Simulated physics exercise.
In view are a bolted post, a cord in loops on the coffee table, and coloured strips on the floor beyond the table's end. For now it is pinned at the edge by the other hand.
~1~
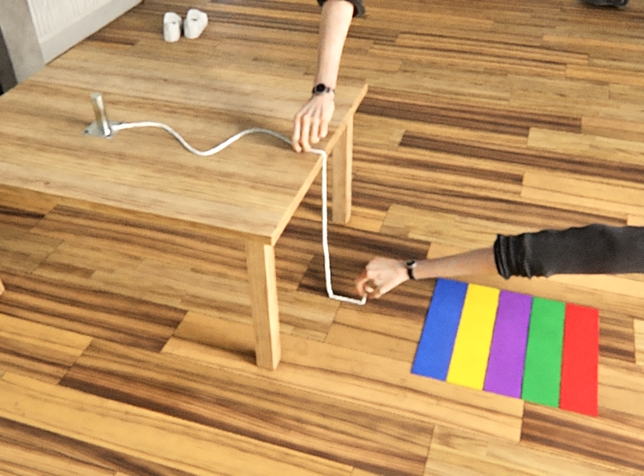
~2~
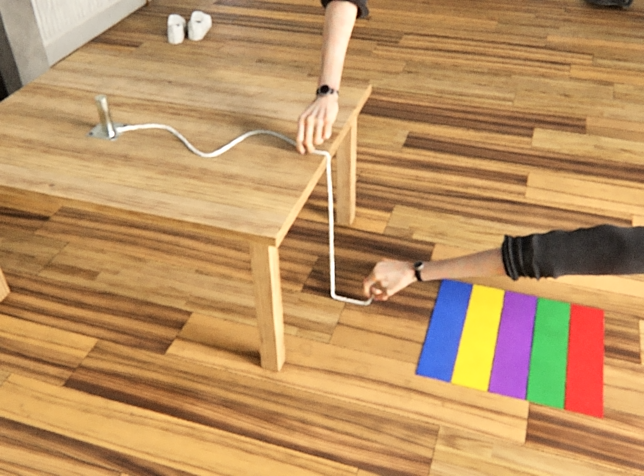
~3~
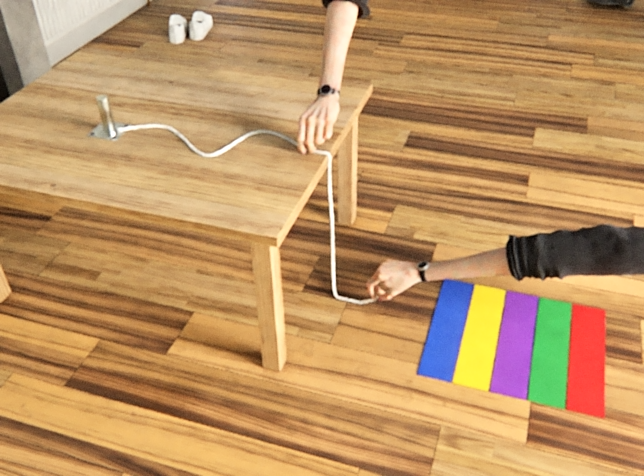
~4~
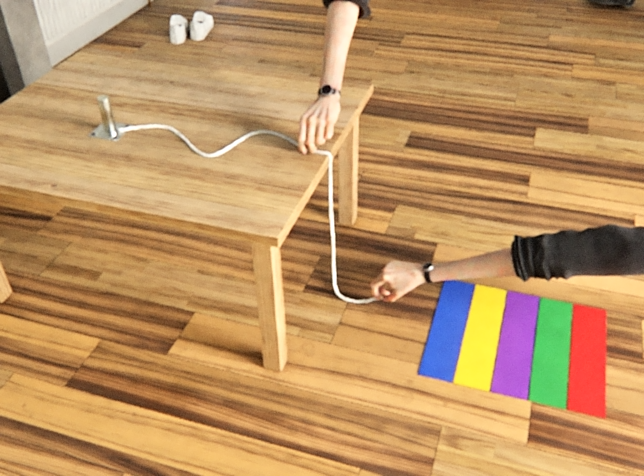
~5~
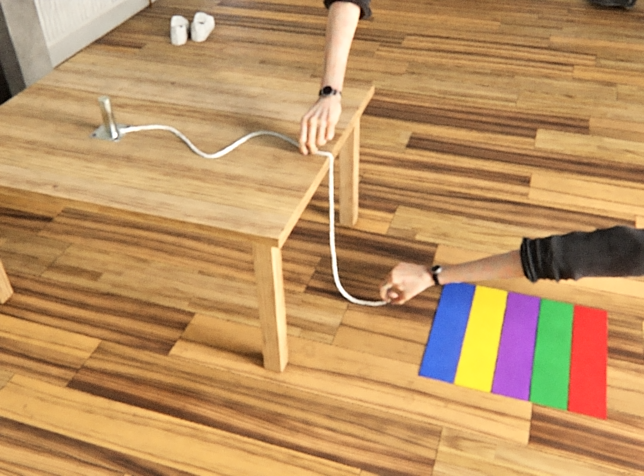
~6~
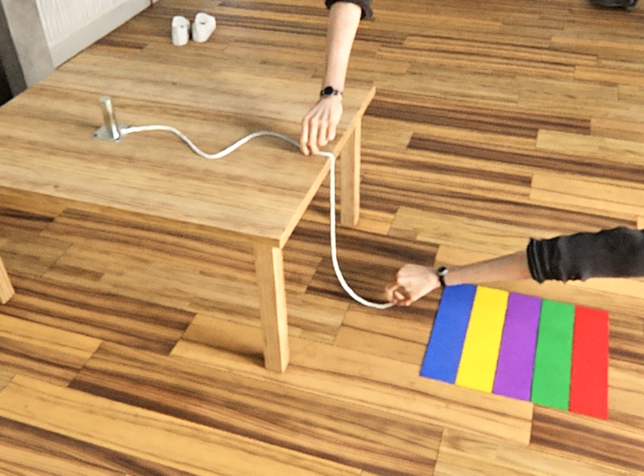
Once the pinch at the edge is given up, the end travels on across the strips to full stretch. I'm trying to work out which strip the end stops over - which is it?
It stops over the green one.
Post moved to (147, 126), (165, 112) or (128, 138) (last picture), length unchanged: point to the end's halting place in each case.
Roughly (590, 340), (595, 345) and (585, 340).
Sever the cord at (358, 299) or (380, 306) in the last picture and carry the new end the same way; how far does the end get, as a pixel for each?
In turn, (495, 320) for the first and (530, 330) for the second.
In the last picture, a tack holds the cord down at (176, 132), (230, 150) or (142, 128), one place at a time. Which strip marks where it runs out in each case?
In that order: Green; purple; green.
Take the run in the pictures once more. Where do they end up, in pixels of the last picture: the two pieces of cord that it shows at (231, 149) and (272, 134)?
(263, 149), then (314, 156).
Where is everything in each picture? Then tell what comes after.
The first picture shows end (366, 294); blue (433, 358); yellow (468, 366); purple (505, 374); green (541, 383); red (580, 391).
The second picture shows end (373, 296); cord through (151, 126) (197, 152) (263, 132) (325, 156) (331, 223) (332, 281).
The third picture shows end (377, 297).
The fourth picture shows end (382, 298); cord through (153, 126) (199, 152) (265, 132) (327, 156) (332, 223) (334, 281).
The fifth picture shows end (390, 300).
The sixth picture shows end (396, 301); cord through (156, 127) (201, 154) (267, 133) (329, 157) (332, 224) (343, 283).
Soon after, end near (484, 320); over yellow.
Then, end near (531, 330); over purple.
At full stretch, end near (559, 336); over green. It gets as far as the green strip.
